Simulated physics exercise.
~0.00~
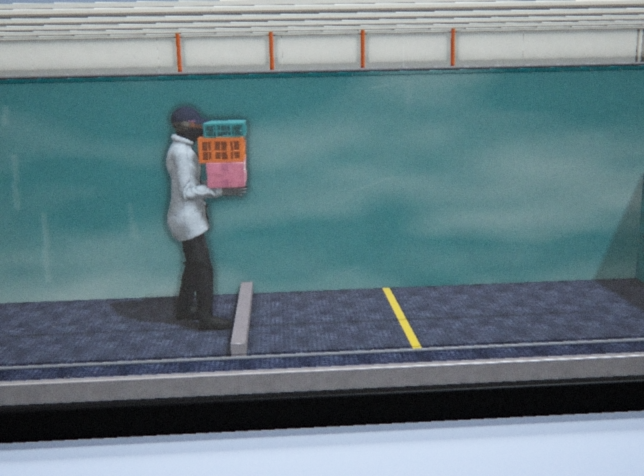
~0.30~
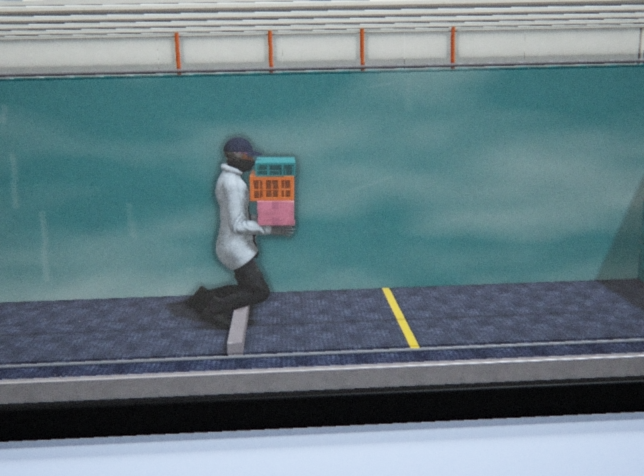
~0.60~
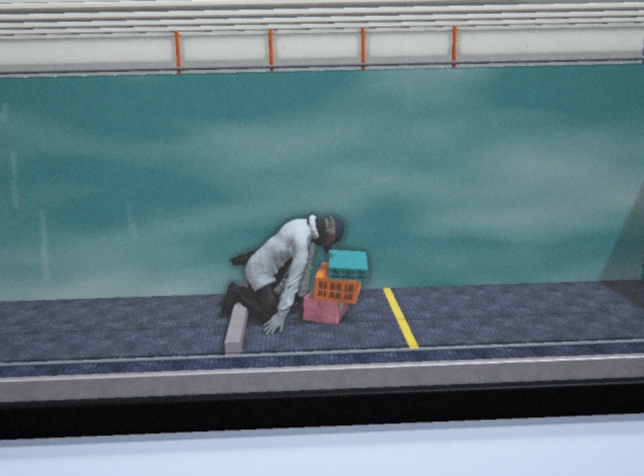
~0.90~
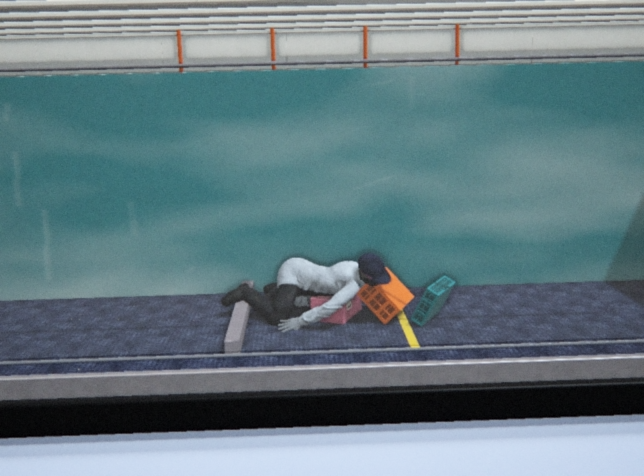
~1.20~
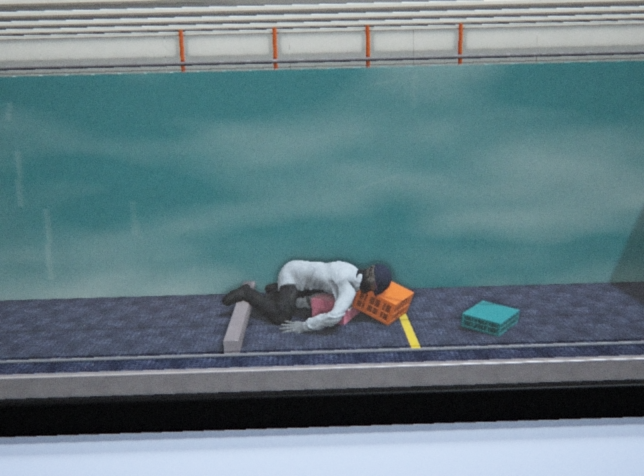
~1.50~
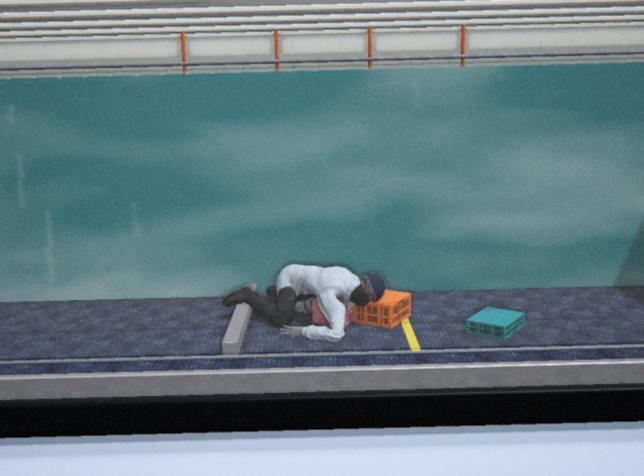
Passenger carrying stacked crates and a pink parcel toppling forward over a low rail, only the teal crate crossing the yellow line.
